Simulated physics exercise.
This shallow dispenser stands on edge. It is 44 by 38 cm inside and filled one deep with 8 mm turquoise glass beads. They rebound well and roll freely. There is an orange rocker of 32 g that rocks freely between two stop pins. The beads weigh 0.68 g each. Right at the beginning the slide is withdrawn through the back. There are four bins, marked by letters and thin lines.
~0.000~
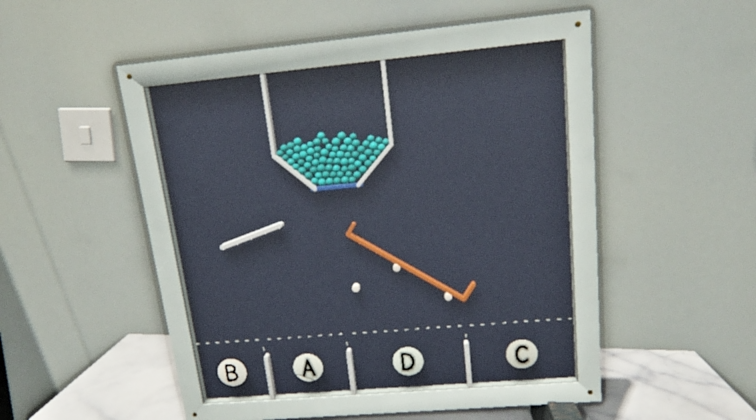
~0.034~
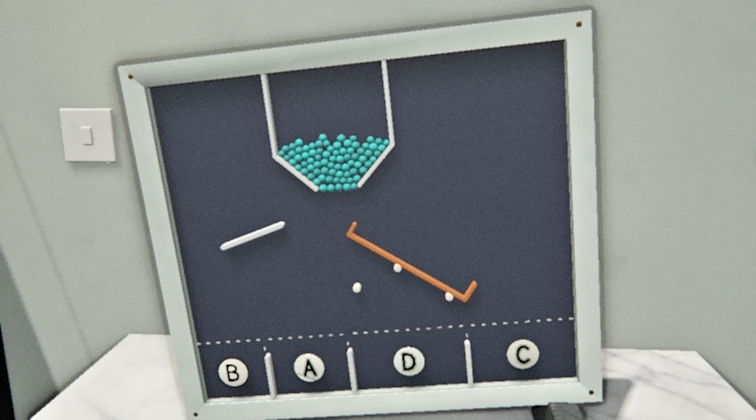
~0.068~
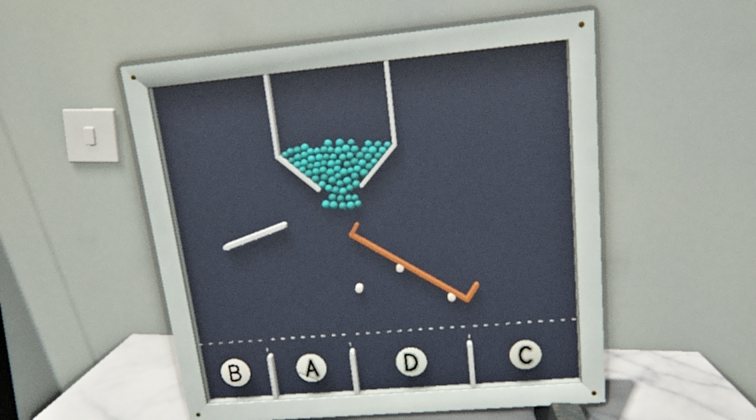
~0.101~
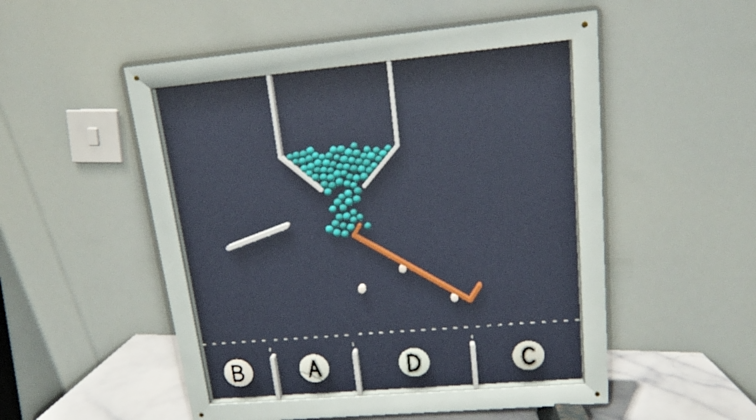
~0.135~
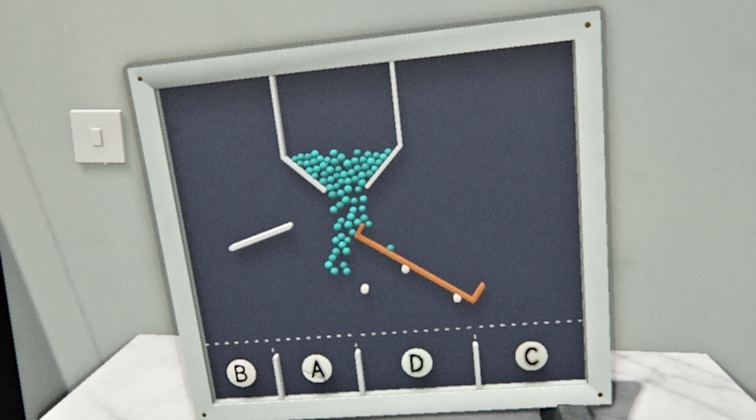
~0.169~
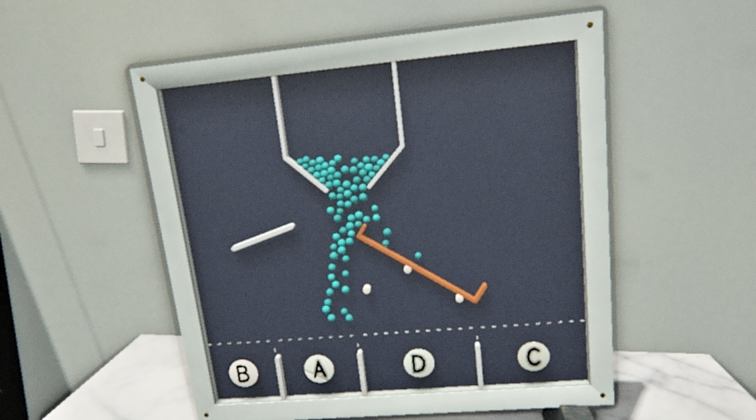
Turquoise beads pour from the funnel at the top of a dark, pale-framed upright board, first in a clump, then in a stream that strikes the orange rocker's upper end, most passing left and a few hopping right. The board stands before a grey wall and marble surface, seen from the front, slightly tilted. A white slide sits left above lettered bins, while the view drifts slightly.
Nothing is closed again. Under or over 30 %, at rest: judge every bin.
Bin A: Over; bin B: Under; bin C: Under; bin D: Under.
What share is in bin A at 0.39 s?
The share there is some 55 per cent.
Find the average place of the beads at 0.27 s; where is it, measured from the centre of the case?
4 cm left, 5 cm below.
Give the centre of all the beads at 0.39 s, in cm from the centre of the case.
Offset: Approx. 5 cm left, 12 cm below.
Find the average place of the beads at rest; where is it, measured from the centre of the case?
About 5 cm left and 16 cm below.
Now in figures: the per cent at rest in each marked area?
Bin A: 75; bin B: 5; bin C: 5; bin D: 5.
After 0.27 s, the beads' middle is 4 cm left of and 5 cm below the centre; A 30 %; orange rocker right end down 29°.
After 0.39 s, the beads' middle is 5 cm left of and 12 cm below the centre; A 55 %; orange rocker right end down 29°.
After 0.62 s, the beads' middle is 4 cm left of and 15 cm below the centre; A 75 %, B 5 %, D 5 %; orange rocker right end down 29°.
Settled by 2.5 s, A 75 %, B 5 %, C 5 %, D 5 %, elsewhere 15 %; orange rocker right end down 29°.
